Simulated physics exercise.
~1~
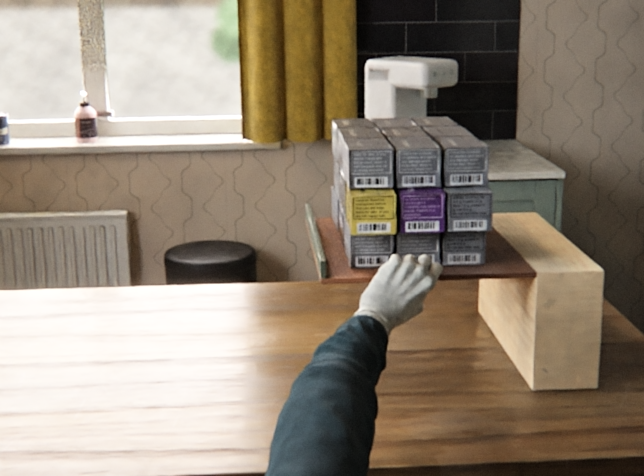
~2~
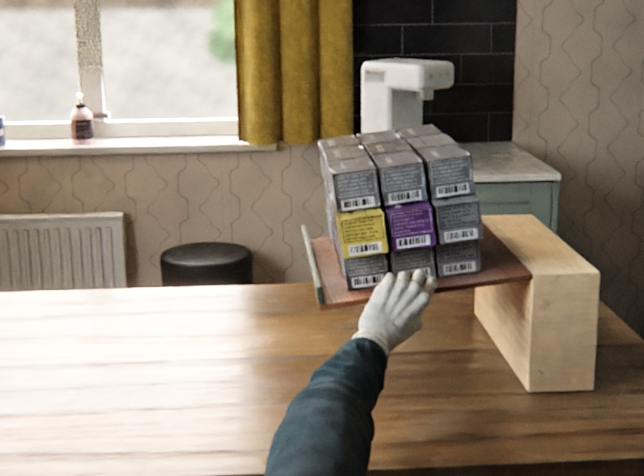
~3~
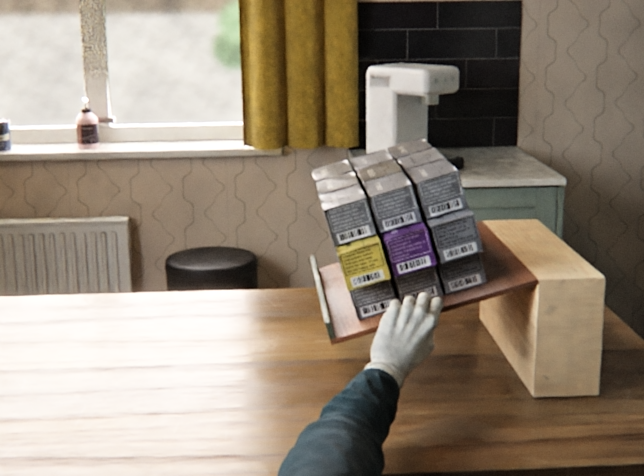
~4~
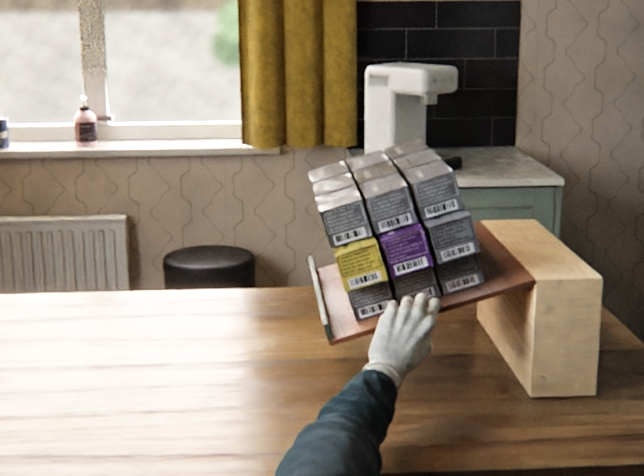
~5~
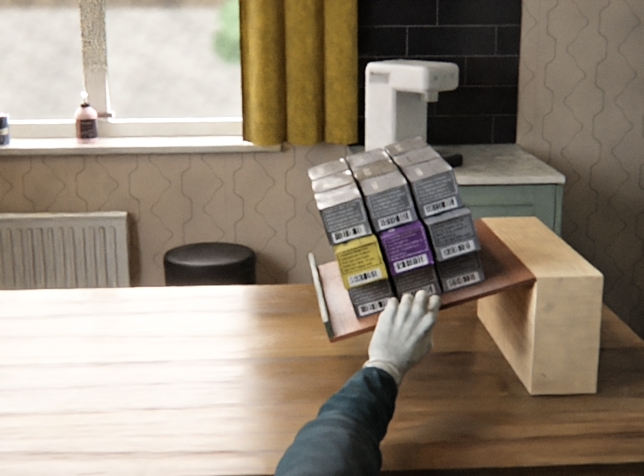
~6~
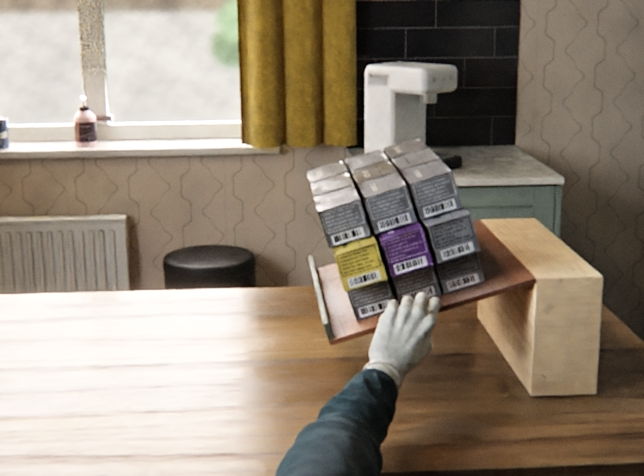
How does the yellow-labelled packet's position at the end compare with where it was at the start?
It ends up lower and slightly further left than at the start, having gone down with the tipping tray.
A reddish-brown tray stacked with loose grey packets, one with a yellow label and one with a purple label to its right, juts left from a pale wooden block on a table, seen from the front in a kitchen. Behind it are a window, a mustard curtain, a black stool and a white appliance. A pale-gloved hand in a dark blue sleeve holds the tray's front edge as its left side tips down. The packets lean left with it, and the top ones shift slightly. The tray then holds its slope, with every packet still aboard.
